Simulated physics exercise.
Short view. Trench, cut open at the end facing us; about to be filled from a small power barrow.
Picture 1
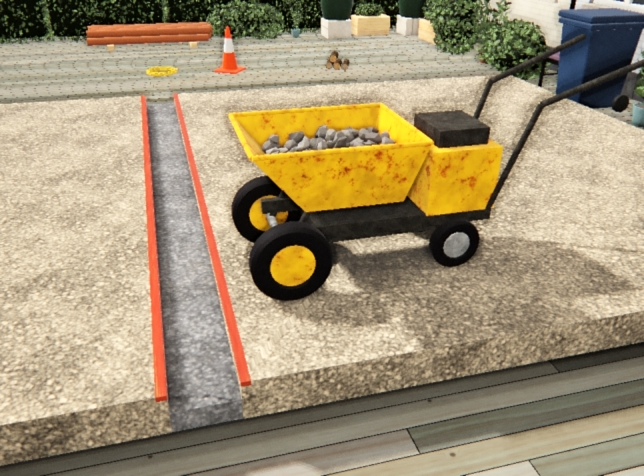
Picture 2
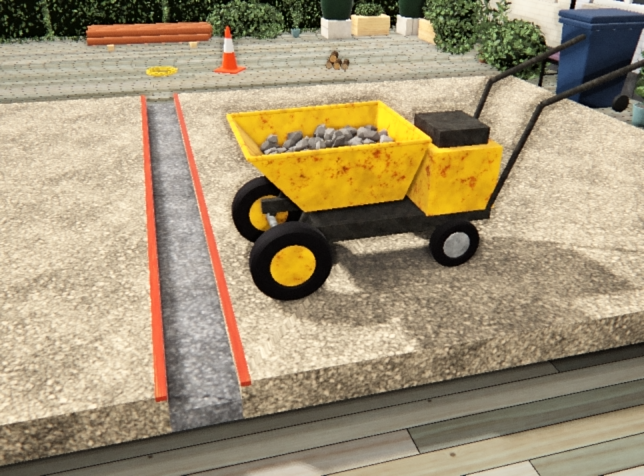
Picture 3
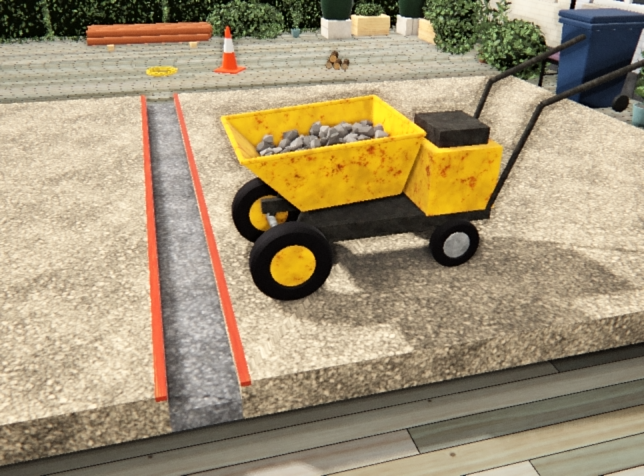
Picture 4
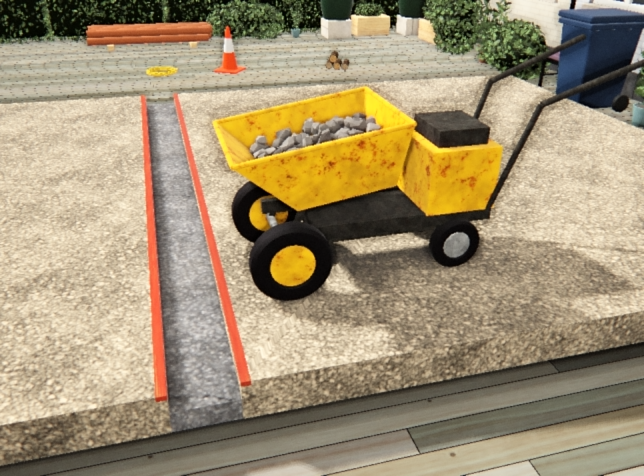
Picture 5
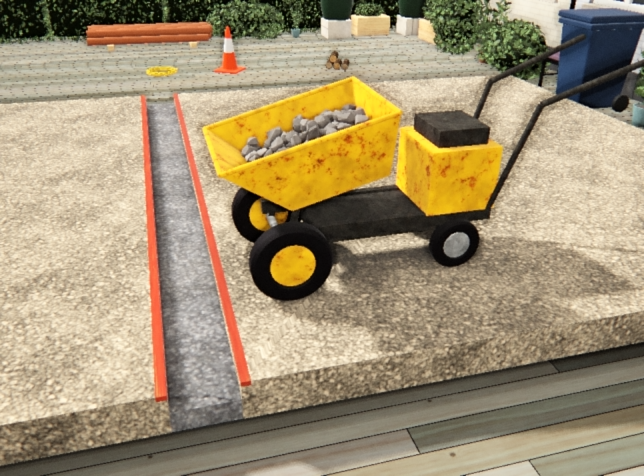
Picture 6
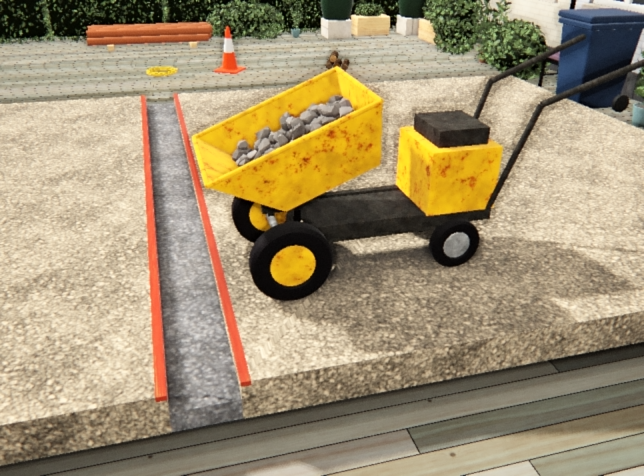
On a gravelly patio, a yellow power barrow's skip of grey stones tilting steadily forward to the left beside an orange-edged trench.
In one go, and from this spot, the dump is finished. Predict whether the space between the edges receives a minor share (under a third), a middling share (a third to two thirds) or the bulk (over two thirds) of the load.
The trench ends up with a part smaller than a third.
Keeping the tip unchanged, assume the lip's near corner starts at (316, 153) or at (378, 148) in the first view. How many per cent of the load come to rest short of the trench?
In order: About 10 % and 50 %.
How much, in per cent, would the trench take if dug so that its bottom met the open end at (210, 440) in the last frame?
I'd put it at some 20 in a hundred.
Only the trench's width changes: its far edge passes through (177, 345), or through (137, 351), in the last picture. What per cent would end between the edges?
0 and 40 percent.
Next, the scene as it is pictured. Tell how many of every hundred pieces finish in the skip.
About 15 %.
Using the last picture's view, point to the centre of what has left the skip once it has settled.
Resting centre, last frame: Roughly (119, 284).
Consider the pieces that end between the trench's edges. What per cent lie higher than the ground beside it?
Close to 25 percent.
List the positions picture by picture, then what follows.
In the first frame, lip of the skip (252, 159), level; top of the load (340, 154), broken stones; first edge of the trench (235, 336); far edge (158, 348), the trench under half as wide as the skip, and shallow for its width.
In the second frame, lip of the skip (250, 160), tipped barely; top of the load (341, 149).
In the third frame, lip of the skip (243, 163), tipped barely; top of the load (351, 144).
In the fourth frame, lip of the skip (233, 168), tipped a little; top of the load (353, 137).
In the fifth frame, lip of the skip (221, 176), tipped clearly; top of the load (342, 131).
In the sixth frame, lip of the skip (208, 186), tipped clearly; top of the load (329, 124); first edge of the trench (235, 336); far edge (158, 348).
Just after the last frame, skip tipped steeply; every one in the skip.
A moment on, skip tipped right over; the larger part in the skip; just a few in or heaped over the trench; roughly a quarter beyond it; just a few falling.
Further on, skip tipped right over; about a tenth in the skip; about a tenth in or heaped over the trench; the larger part beyond it.
When it is over, skip tipped right over; about a tenth in the skip; about a tenth in or heaped over the trench; the larger part beyond it.
